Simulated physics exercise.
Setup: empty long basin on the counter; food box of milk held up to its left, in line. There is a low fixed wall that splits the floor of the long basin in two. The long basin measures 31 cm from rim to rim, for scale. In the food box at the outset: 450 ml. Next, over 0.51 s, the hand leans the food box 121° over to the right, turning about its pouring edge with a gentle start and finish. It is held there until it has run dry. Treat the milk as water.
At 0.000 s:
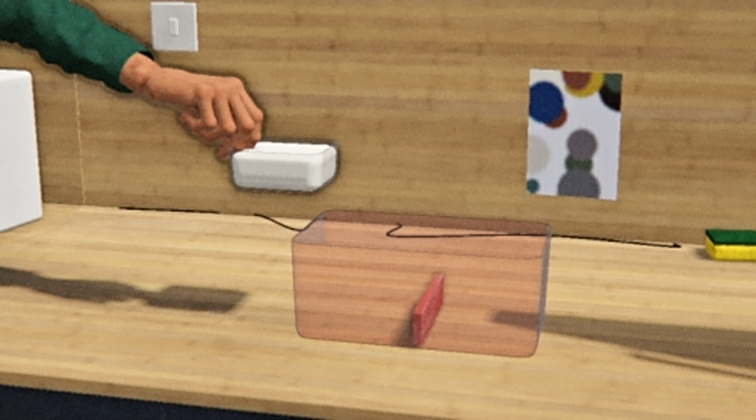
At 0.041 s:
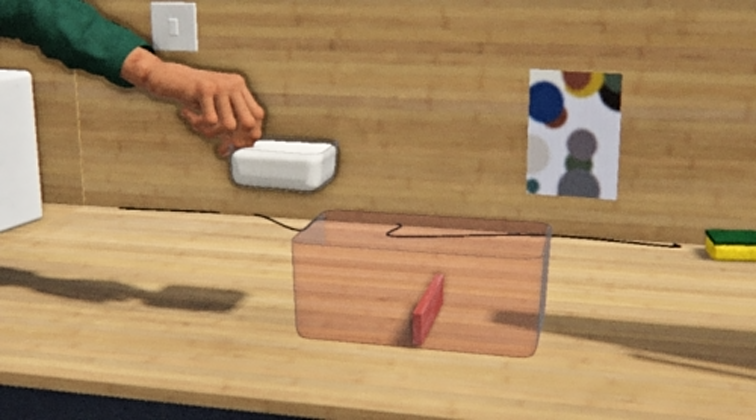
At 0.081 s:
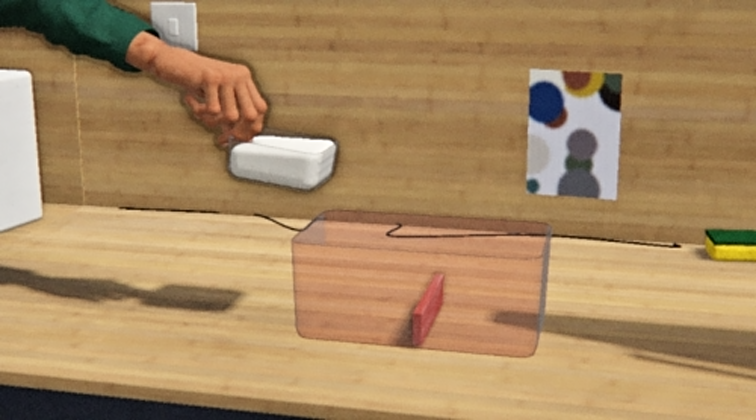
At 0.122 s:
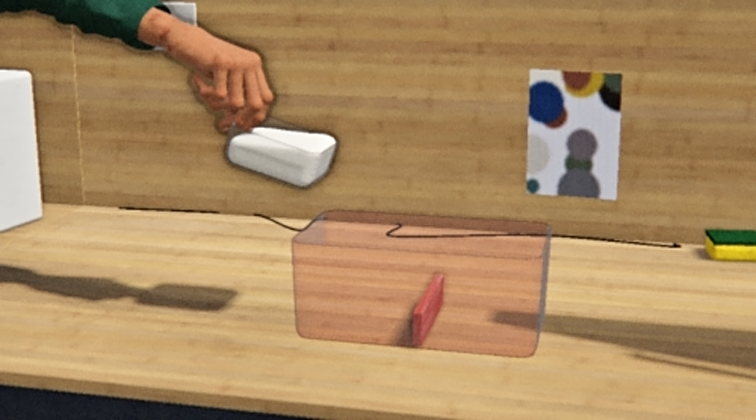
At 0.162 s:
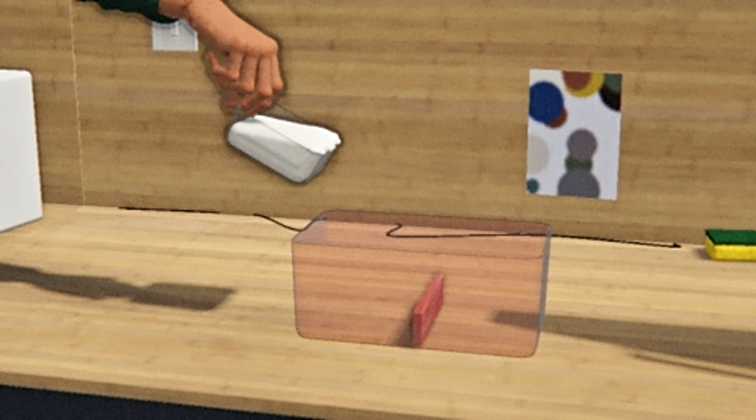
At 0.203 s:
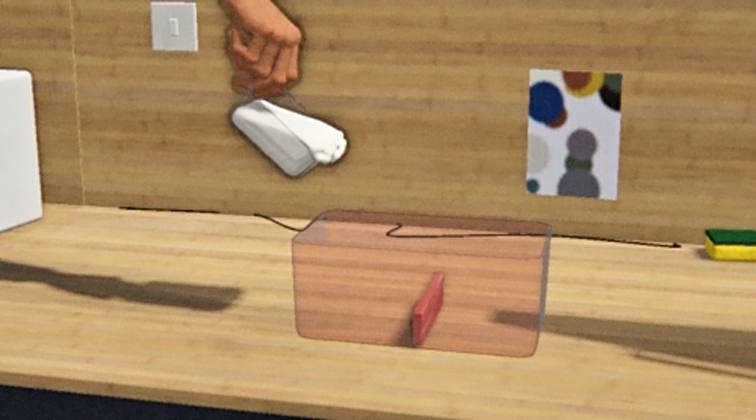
In the video, a hand in a green sleeve holds a white food box above the left side of a see-through reddish basin on a wooden counter, then rises and shifts right, gradually tilting the box steeply down toward the right.
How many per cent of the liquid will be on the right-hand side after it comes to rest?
Some 15 per cent will be on the right-hand side.
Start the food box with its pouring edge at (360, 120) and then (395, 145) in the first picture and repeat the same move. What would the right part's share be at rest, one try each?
60 per cent first, 70 per cent second.
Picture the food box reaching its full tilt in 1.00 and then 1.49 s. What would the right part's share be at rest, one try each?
5 and 5 %.
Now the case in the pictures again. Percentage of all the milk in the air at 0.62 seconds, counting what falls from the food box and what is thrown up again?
Roughly 4 per cent.
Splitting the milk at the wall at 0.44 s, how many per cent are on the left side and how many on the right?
About 30 left, about 0 right.
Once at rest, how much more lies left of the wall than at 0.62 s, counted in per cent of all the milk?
Close to 0% of the whole.
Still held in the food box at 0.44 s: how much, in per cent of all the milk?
Around 10 percent.
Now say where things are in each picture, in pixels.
Tilt 0°; pouring edge (330, 149); surface from (244, 149) to (329, 153); the long basin's rim runs from (308, 227) to (547, 242); the wall's top is at (429, 294), in the first picture.
Tilt 2°; pouring edge (330, 149); surface from (244, 147) to (329, 152), in the second picture.
Tilt 7°; pouring edge (330, 149); surface from (243, 143) to (329, 148), in the third picture.
Tilt 16°; pouring edge (329, 149); surface from (242, 134) to (331, 144); 1 per cent is over the edge, in the fourth picture.
Tilt 28°; pouring edge (329, 149); surface from (243, 121) to (325, 139); 6 per cent is over the edge, in the fifth picture.
Tilt 41°; pouring edge (328, 149); surface from (246, 105) to (314, 128); 10 per cent is over the edge, in the sixth picture.
After 0.44 s the tilt is 116° and 10 per cent is still to pour, 30 is left of the wall and 0 right of it.
After 0.62 s the tilt is 121° and 0 per cent is still to pour, 82 is left of the wall and 14 right of it.
After 0.81 s the tilt is 121° and 0 per cent is still to pour, 79 is left of the wall and 13 right of it.
After 1.01 s the tilt is 121° and 0 per cent is still to pour, 82 is left of the wall and 14 right of it.
In the end 82 per cent lies left of the wall, 15 right of it and 4 outside.
